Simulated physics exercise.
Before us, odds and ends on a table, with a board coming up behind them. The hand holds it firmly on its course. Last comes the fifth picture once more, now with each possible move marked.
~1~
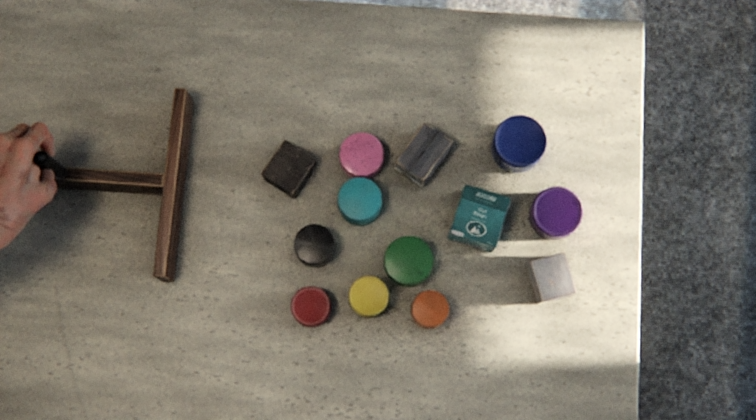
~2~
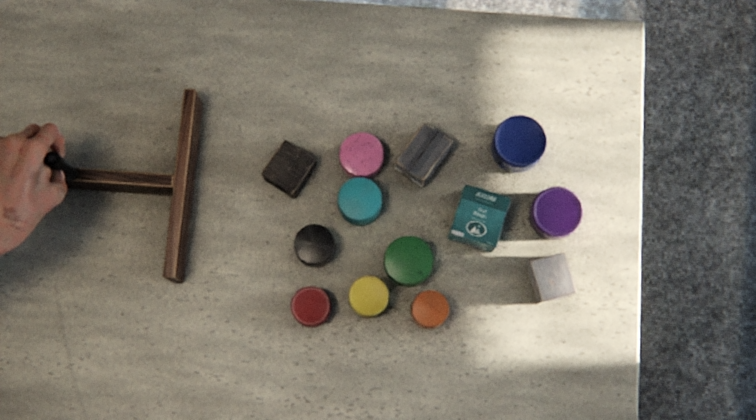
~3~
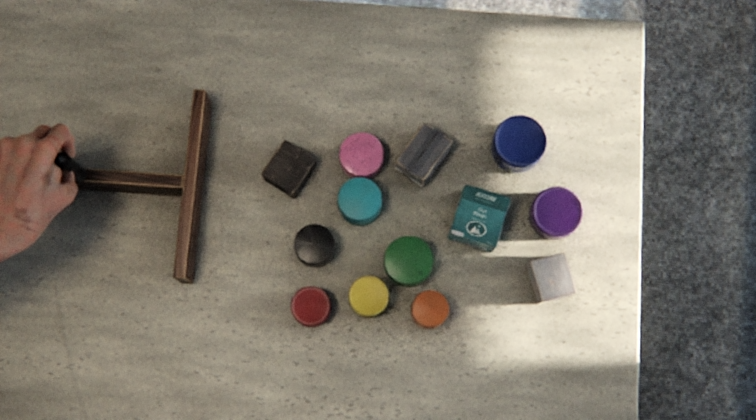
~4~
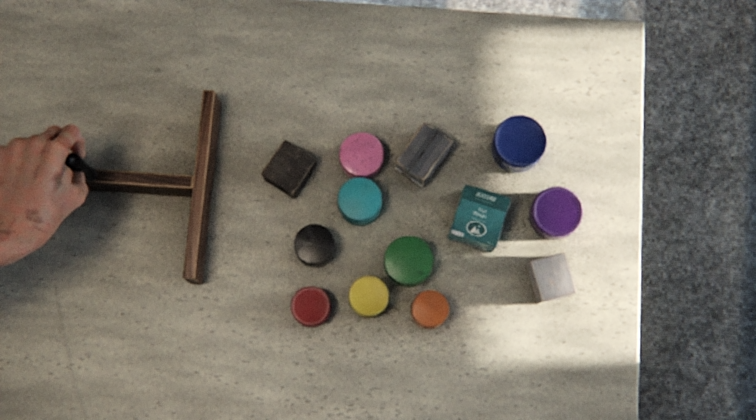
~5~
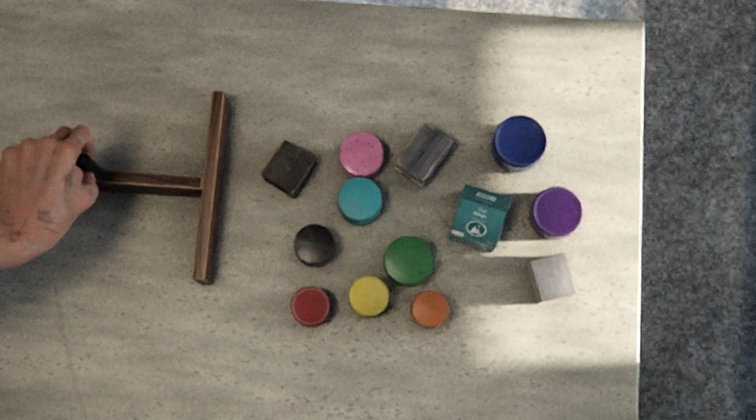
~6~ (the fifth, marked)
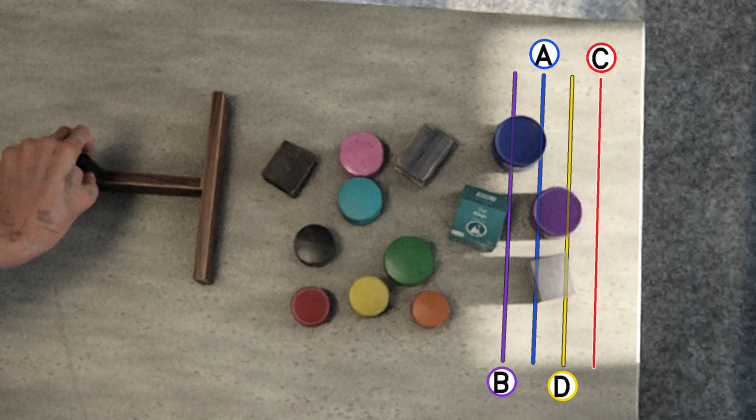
A wooden T-shaped board, gripped at its handle by a hand on the left, slides slowly and steadily to the right across a pale tabletop. The hand moves along with it, narrowing the gap to a group of colourful round containers, blocks and a turquoise packet, which all stay still and untouched.
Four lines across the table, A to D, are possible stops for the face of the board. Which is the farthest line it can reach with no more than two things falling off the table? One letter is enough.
Line D.
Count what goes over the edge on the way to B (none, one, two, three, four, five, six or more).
By then, none.
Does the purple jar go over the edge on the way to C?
Yes.
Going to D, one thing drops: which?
The purple jar goes over.
On the copy, A at (539, 215); B at (509, 213); C at (597, 219); D at (568, 217).
On D. First, board (338, 192); red tub (314, 311); grey box (447, 157).
Then, board (468, 201); purple jar (587, 212); blue jar (587, 111).
Finally, board (570, 208); purple jar over the edge; turquoise packet (639, 227); one fallen.
By contrast, A is within the limit but short; B is within the limit but short; C drops three.
